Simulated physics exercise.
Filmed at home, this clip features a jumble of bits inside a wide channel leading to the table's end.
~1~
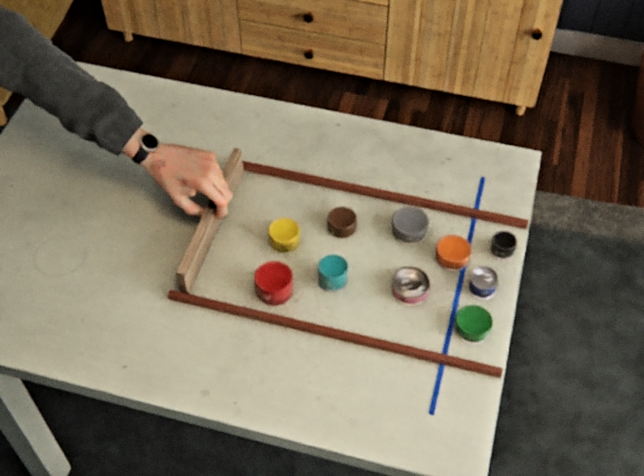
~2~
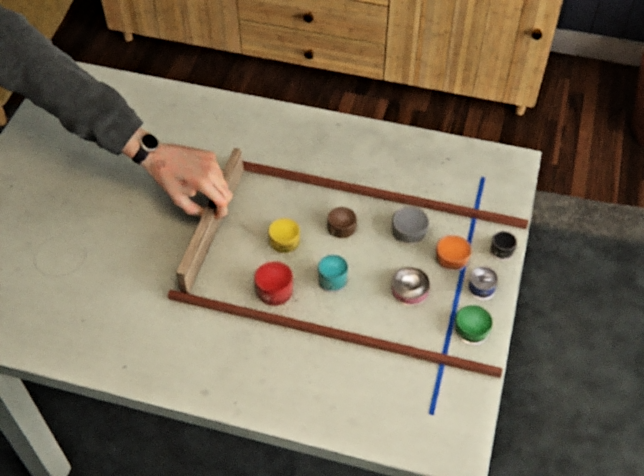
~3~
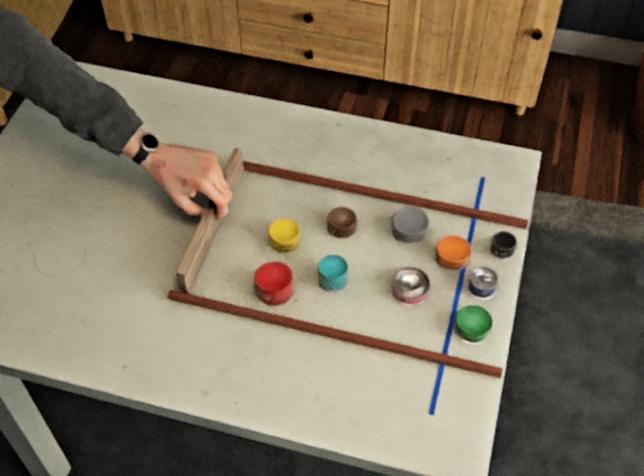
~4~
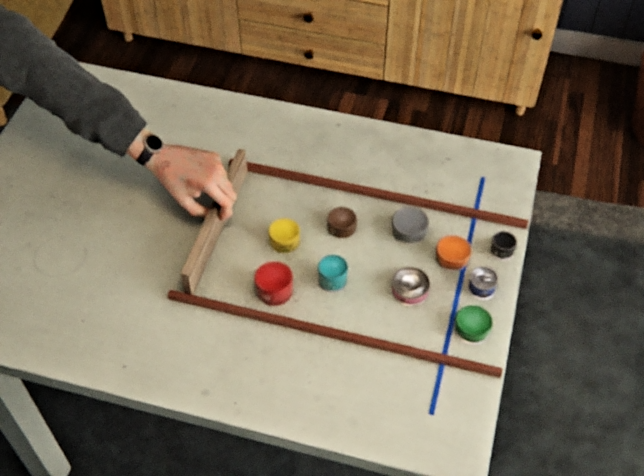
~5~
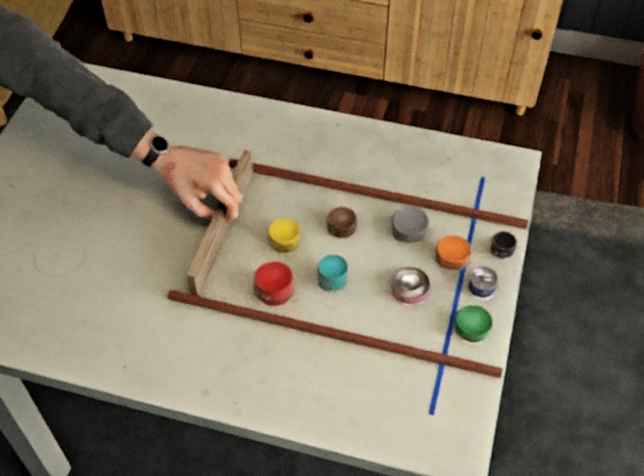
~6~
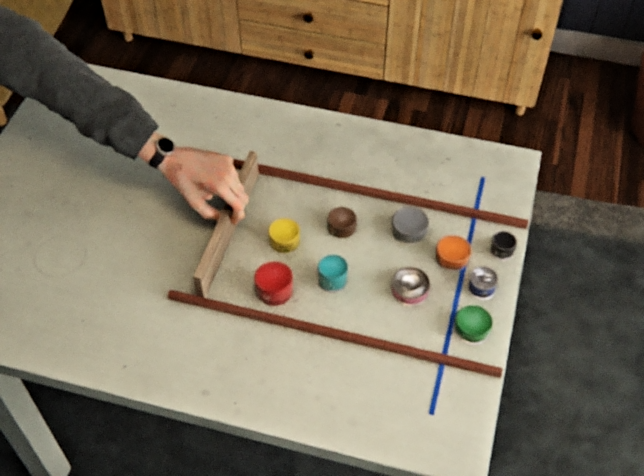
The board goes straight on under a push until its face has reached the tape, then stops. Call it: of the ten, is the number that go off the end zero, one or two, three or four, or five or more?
One or two go off.
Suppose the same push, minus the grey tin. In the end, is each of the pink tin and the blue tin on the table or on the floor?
So the pink tin is still there and the blue tin goes off the edge.
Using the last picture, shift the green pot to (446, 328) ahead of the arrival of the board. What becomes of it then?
Here the green pot stays aboard.
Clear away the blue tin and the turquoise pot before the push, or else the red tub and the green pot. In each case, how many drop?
The first removal gives 0, the second gives 1.
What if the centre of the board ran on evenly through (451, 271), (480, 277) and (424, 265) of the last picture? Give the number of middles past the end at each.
The numbers past the end are 1, 5 and 0.
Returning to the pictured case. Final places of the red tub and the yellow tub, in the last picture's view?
(469, 334) and (477, 280), roughly.
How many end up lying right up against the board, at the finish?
Number: 5.
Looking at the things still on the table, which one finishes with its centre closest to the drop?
Green pot.
Early on, none off yet; black tin at rest near (503, 246); blue tin at rest near (483, 283); green pot at rest near (473, 325).
Finally, the number that fall off is one or two; lost, blue tin.
